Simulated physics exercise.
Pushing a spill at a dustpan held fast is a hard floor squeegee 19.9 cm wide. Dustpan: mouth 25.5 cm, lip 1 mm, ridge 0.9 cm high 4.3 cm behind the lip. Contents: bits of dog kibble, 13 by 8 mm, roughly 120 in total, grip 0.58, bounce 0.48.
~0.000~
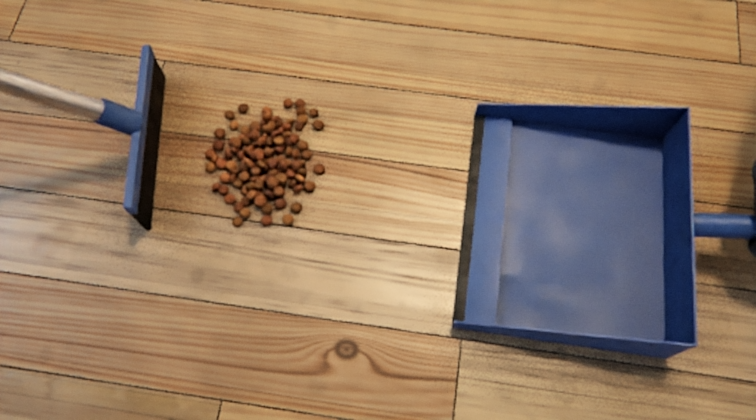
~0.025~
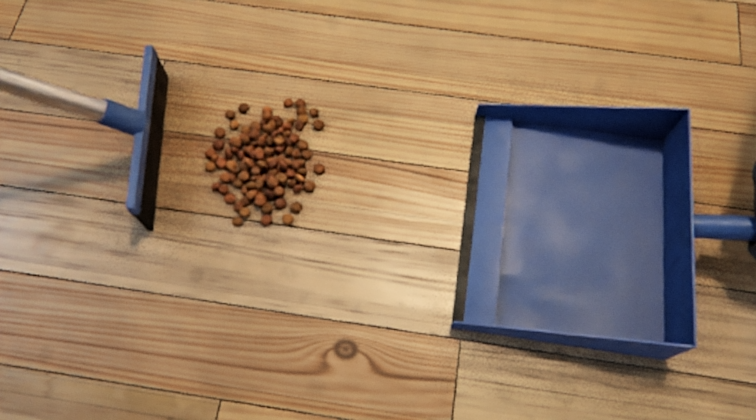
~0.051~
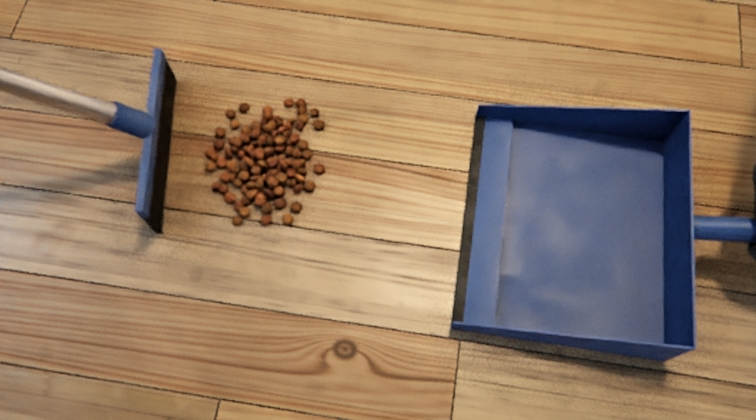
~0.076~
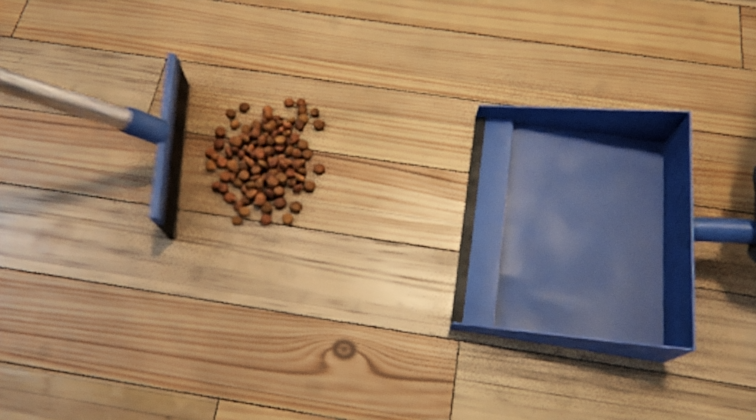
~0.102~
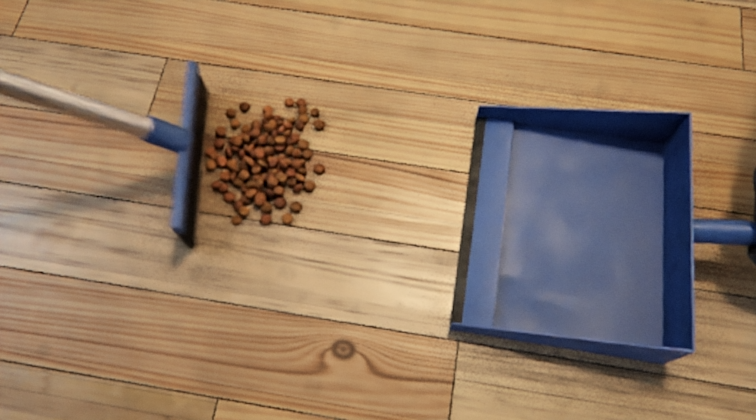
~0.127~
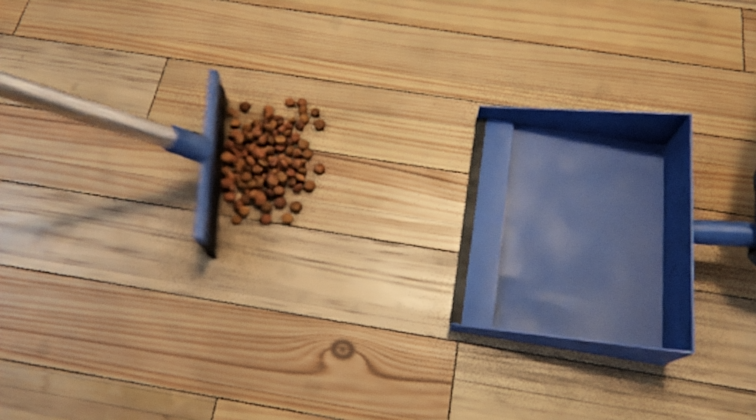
A blue dustpan lies on a wooden plank floor, seen from above at a slight tilt, its open, dark-edged side facing left and its handle at the right edge. A loose pile of small reddish-brown kibble sits left of centre, beside a blue squeegee with a dark blade and pale wooden handle. The squeegee barely moves, then slides rightward and slightly downward, reaching the pile and pushing its nearest pieces together.
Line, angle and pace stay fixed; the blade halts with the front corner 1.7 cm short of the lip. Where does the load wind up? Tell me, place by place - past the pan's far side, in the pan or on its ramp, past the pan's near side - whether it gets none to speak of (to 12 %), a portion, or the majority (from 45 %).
Far side: None to speak of; pan: A portion; near side: None to speak of.
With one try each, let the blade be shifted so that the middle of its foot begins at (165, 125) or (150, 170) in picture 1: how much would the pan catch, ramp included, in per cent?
Close to 50 in a hundred, then close to 25 in a hundred.
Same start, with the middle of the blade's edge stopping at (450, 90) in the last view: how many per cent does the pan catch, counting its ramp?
Close to 35 in a hundred.
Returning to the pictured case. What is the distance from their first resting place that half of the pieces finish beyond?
That distance is close to 24 cm.
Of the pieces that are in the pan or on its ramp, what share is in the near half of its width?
Something like 70 per cent of the catch.
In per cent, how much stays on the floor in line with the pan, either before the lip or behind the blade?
I'd say close to 60 per cent of them.
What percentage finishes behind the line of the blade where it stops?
20 %.
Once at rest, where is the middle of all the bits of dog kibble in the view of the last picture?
At about (461, 203).
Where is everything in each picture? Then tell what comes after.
The first frame shows blade from (132, 209) to (149, 54), moved 0.0 cm, 0 of the pieces shifted so far; middle of the pieces at (261, 158); pan at (582, 230).
The second frame shows blade from (134, 209) to (152, 54), moved 0.3 cm, 0 of the pieces shifted so far; middle of the pieces at (261, 158).
The third frame shows blade from (143, 213) to (161, 57), moved 1.4 cm, 0 of the pieces shifted so far; middle of the pieces at (261, 158).
The fourth frame shows blade from (158, 219) to (174, 62), moved 3.2 cm, 0 of the pieces shifted so far; middle of the pieces at (261, 158).
The fifth frame shows blade from (178, 228) to (194, 70), moved 5.7 cm, 0 of the pieces shifted so far; middle of the pieces at (261, 157).
The sixth frame shows blade from (201, 239) to (216, 78), moved 8.5 cm, 19 of the pieces shifted so far; middle of the pieces at (271, 160); pan at (581, 235). The blade's pace is about 1.10 m/s, heading 16 degrees towards the viewer's side.
After 0.25 s, middle of the blade 15 cm from the lip; 0 % over the lip, far side 0 %, near side 0 %.
Then, at 0.34 s, middle of the blade 6 cm from the lip; 0 % over the lip, far side 0 %, near side 0 %.
After 0.56 s, middle of the blade 3 cm from the lip; 35 % over the lip, far side 5 %, near side 0 %.
In the end, at 1.1 s, far side 5 %, pan 35 %, near side 0 %, in front of the lip or behind the blade 60 %.
